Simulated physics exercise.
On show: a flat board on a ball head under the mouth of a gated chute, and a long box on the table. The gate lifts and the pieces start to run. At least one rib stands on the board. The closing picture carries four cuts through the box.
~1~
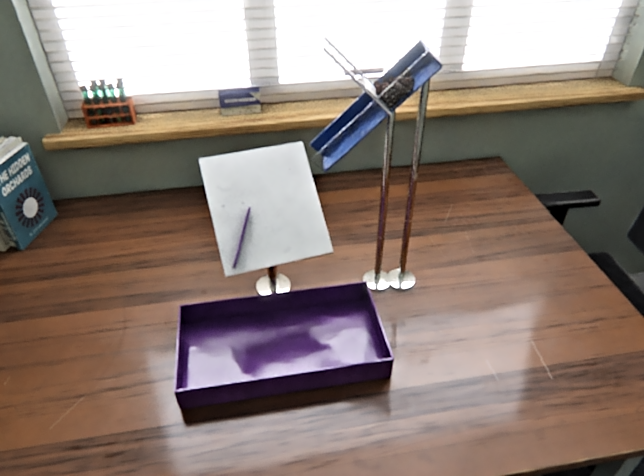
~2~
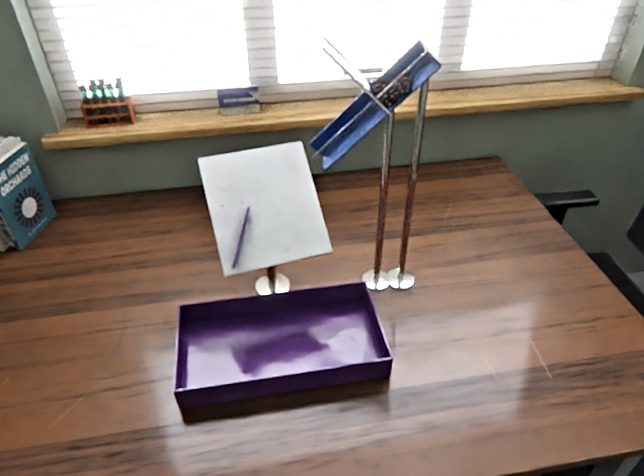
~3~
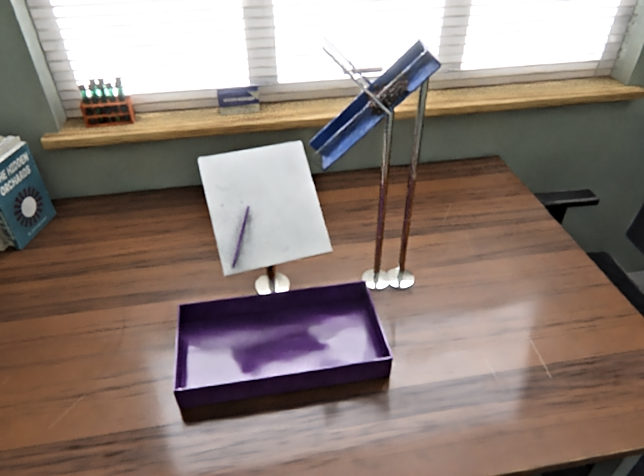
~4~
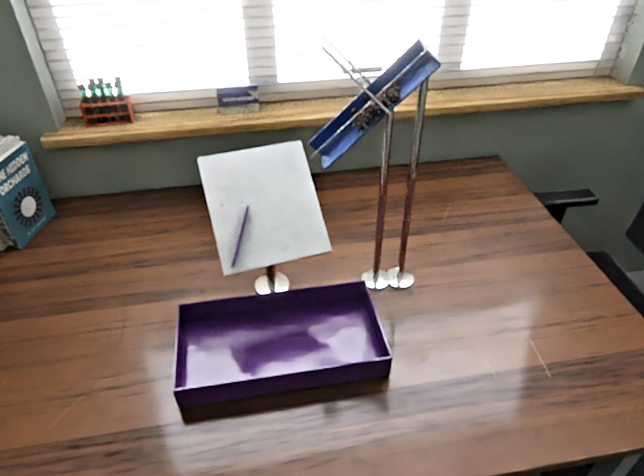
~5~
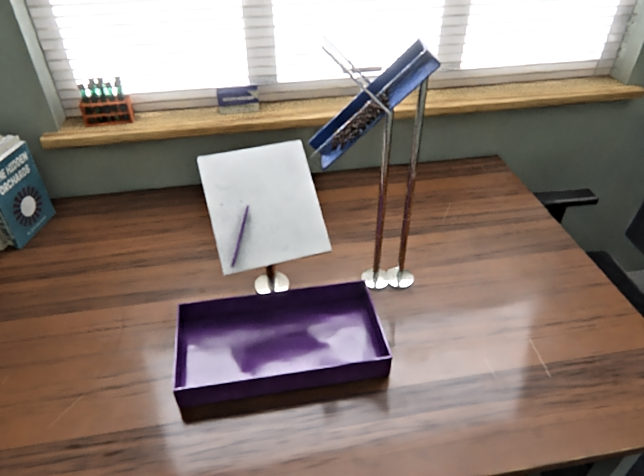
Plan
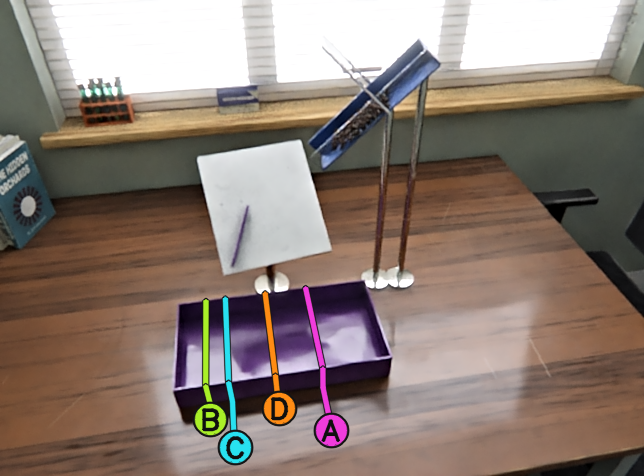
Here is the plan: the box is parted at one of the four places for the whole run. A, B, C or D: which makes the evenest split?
Choose D.
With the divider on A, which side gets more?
Left.
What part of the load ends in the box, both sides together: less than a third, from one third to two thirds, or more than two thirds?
About that: More than two thirds.
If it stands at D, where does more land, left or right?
The left side.
On the marked copy, line A crosses the front rim at (322, 367); line B crosses the front rim at (205, 385); line C crosses the front rim at (228, 381); line D crosses the front rim at (275, 374).
Choosing A, of what is caught, all but a few on the left of the divider, only a few on the right.
Choosing B, of what is caught, only a few on the left of the divider, all but a few on the right.
Choosing C, of what is caught, a small share on the left of the divider, all but a few on the right.
Choosing D, of what is caught, close to two thirds on the left of the divider, close to a third on the right.
